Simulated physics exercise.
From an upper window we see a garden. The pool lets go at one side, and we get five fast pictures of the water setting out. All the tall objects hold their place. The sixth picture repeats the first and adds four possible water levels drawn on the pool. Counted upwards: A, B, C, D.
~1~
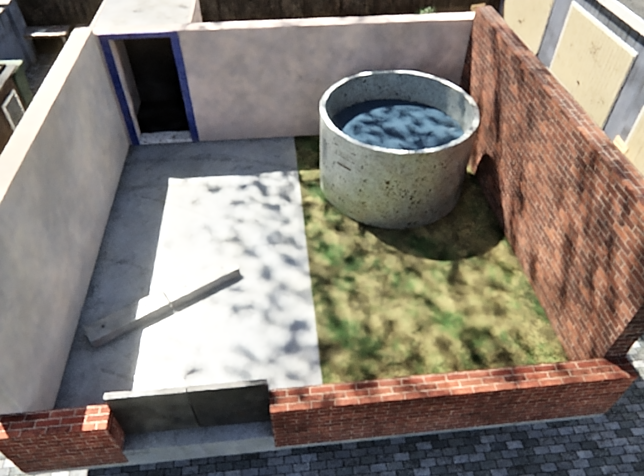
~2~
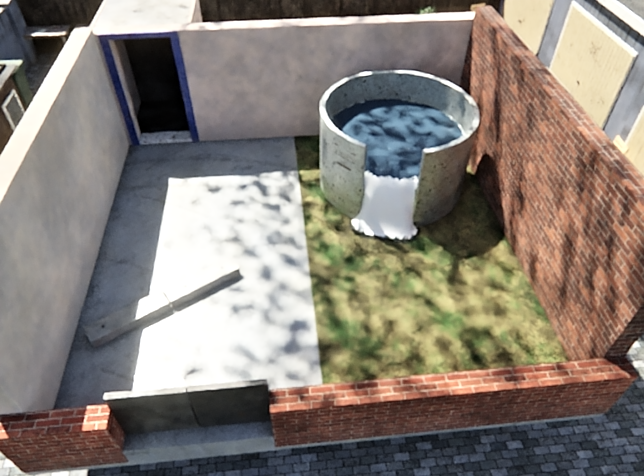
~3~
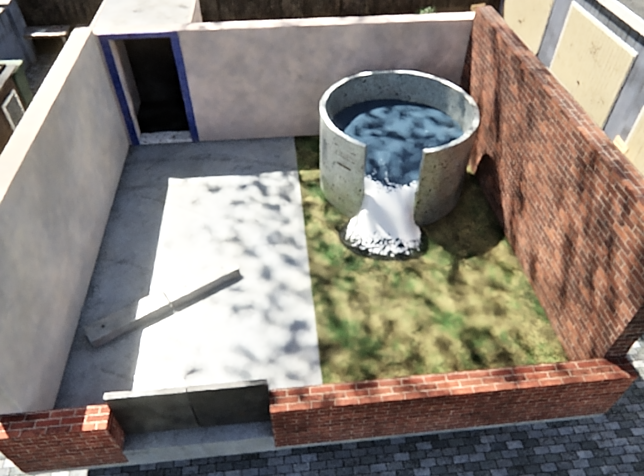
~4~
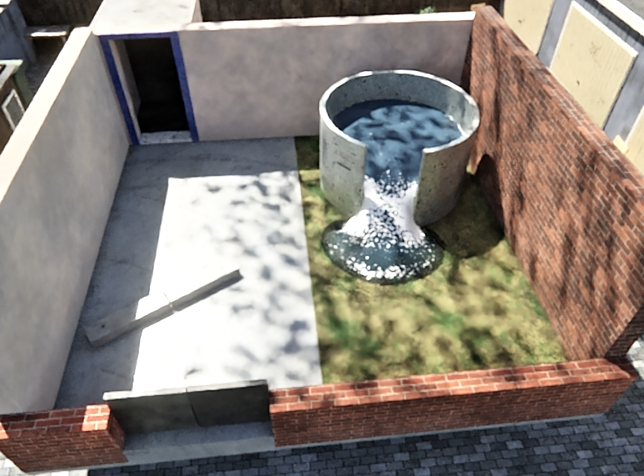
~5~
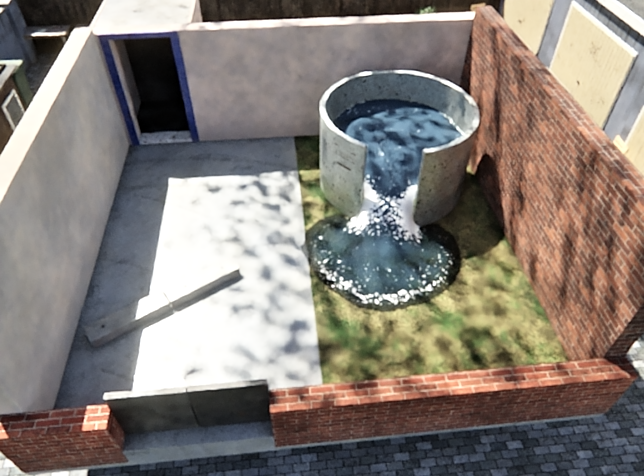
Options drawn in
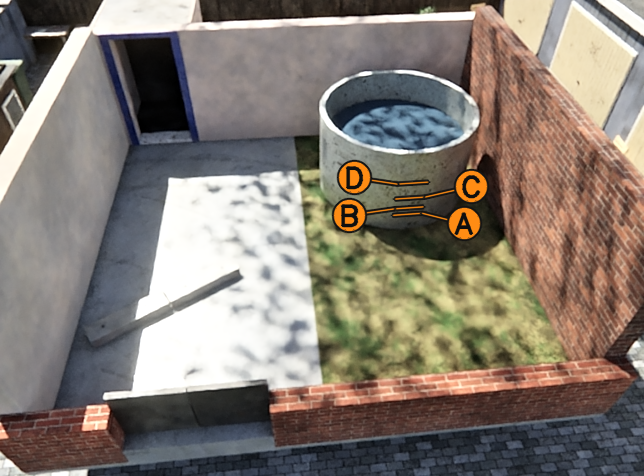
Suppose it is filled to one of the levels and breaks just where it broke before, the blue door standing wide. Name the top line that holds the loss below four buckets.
D.
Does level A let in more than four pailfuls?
No.
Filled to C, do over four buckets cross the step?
No, that is safe.
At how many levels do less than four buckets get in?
All of the four.
On the marked copy, A at (407, 214); B at (408, 207); C at (410, 198); D at (412, 183); from the bottom up A, B, C, D.
With A, nothing gets over.
With B, nothing gets over.
With C, nothing gets over.
With D, a splash gets over, under a bucket.
